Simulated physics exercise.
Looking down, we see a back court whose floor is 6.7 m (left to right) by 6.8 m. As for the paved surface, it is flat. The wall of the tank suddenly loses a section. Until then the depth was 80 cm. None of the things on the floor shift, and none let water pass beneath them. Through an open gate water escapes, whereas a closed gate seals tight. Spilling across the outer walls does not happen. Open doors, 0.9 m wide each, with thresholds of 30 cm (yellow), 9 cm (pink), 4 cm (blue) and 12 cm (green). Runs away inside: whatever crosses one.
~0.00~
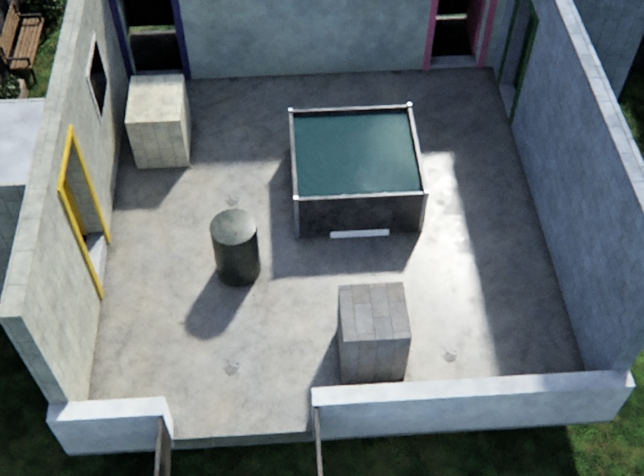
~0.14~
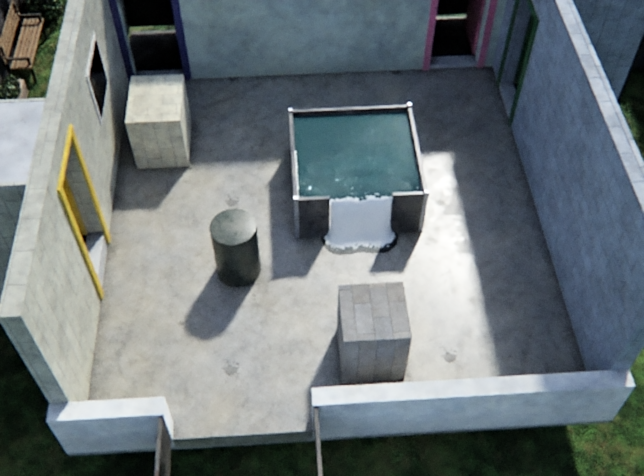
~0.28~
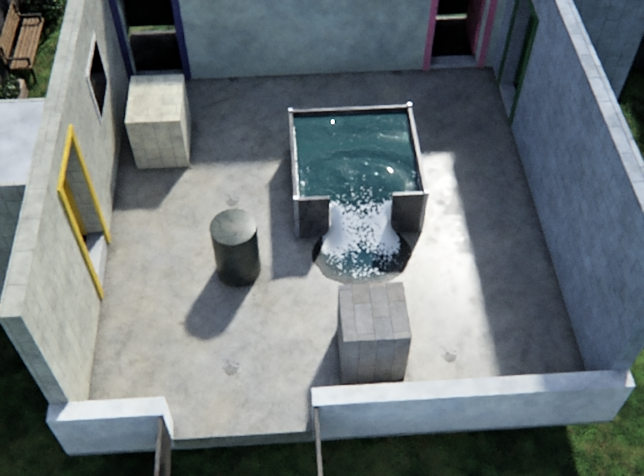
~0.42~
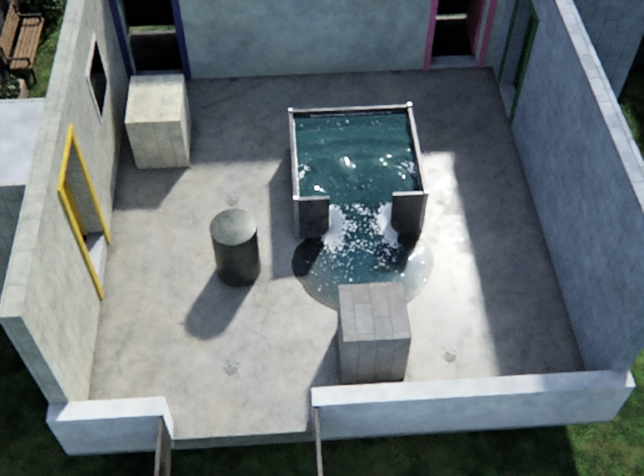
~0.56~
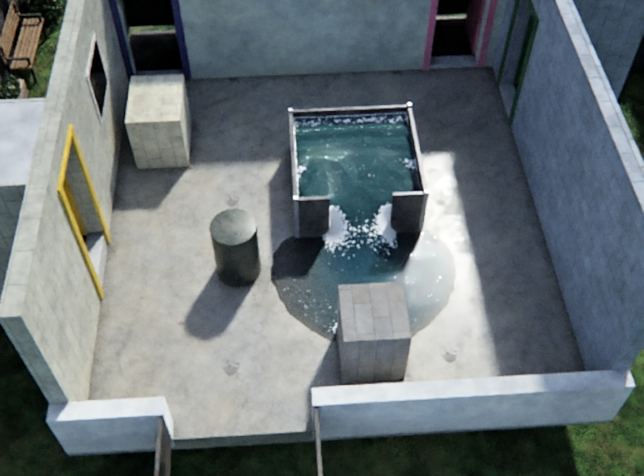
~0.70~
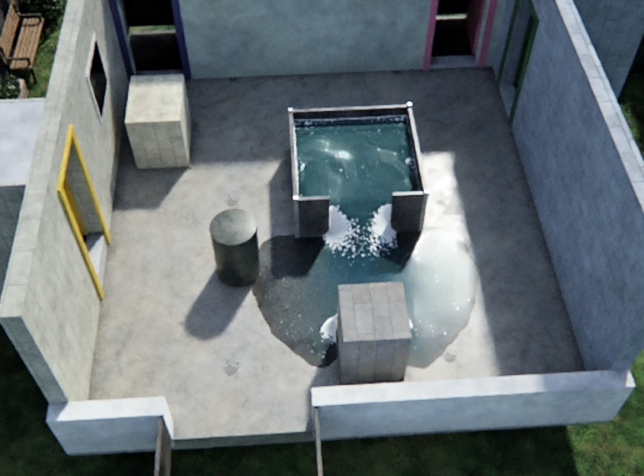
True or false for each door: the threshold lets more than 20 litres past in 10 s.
Yellow door false, pink door false, blue door false, green door false.
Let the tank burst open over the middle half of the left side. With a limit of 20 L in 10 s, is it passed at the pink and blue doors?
Compared with the limit, pink is lower and blue is higher.
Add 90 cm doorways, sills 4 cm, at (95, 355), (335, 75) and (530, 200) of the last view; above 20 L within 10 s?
Check each in turn: The first succeeds, the second fails, the third fails.
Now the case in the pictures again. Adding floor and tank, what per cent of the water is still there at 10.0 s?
Roughly 82 in a hundred.
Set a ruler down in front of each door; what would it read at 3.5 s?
Depths in cm: Yellow 5, pink 0, blue 0, green 0.
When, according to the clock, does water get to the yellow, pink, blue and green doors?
Yellow = 3.2 s, pink = 5.0 s, blue = 6.0 s, green = 4.5 s.
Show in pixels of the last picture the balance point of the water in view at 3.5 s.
Near (368, 271).
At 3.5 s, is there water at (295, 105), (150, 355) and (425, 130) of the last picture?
First spot not yet wet, second submerged, third not yet wet.
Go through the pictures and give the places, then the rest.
The first frame shows still water, 80 cm deep, in the tank at (355, 154).
In the second frame, the front is at (392, 241), 0.5 m from the gap at (360, 219); 0.3 m2 of floor is under water; 80 cm left at the back of the tank.
In the third frame, water pours out at (359, 221) and has run 0.9 m, to a hidden place; typically 13 cm deep outside, 80 cm at the tank's back.
In the fourth frame, the front is at a hidden place, 1.5 m from the gap at (359, 222); 2.2 m2 of floor is under water; 76 cm left at the back of the tank.
In the fifth frame, the front is at a hidden place, 2.0 m from the gap at (359, 220); 3.7 m2 of floor is under water; 69 cm left at the back of the tank.
In the sixth frame, water pours out at (359, 221) and has run 2.4 m, to (423, 362); typically 4 cm deep outside, 68 cm at the tank's back.
After 1.4 s water covers 25 % of the floor and is deepest (44 cm) near (367, 327); yellow door not reached, pink door not reached, blue door not reached, green door not reached.
After 2.2 s water covers 35 % of the floor and is deepest (42 cm) near (562, 386); yellow door not reached, pink door not reached, blue door not reached, green door not reached.
After 3.5 s water covers 45 % of the floor and is deepest (26 cm) near (367, 327); yellow door 5 cm at the sill, 0 L in, pink door not reached, blue door not reached, green door not reached.
After 6.0 s water covers 75 % of the floor and is deepest (16 cm) near (367, 327); yellow door 6 cm at the sill, 0 L in, pink door 8 cm at the sill, 0 L in, blue door not reached, green door 2 cm at the sill, 0 L in.
After 10.0 s water covers 95 % of the floor and is deepest (9 cm) near (494, 75); yellow door 5 cm at the sill, 0 L in, pink door 8 cm at the sill, 1 L in, blue door 4 cm at the sill, 4 L in, green door 8 cm at the sill, 0 L in.
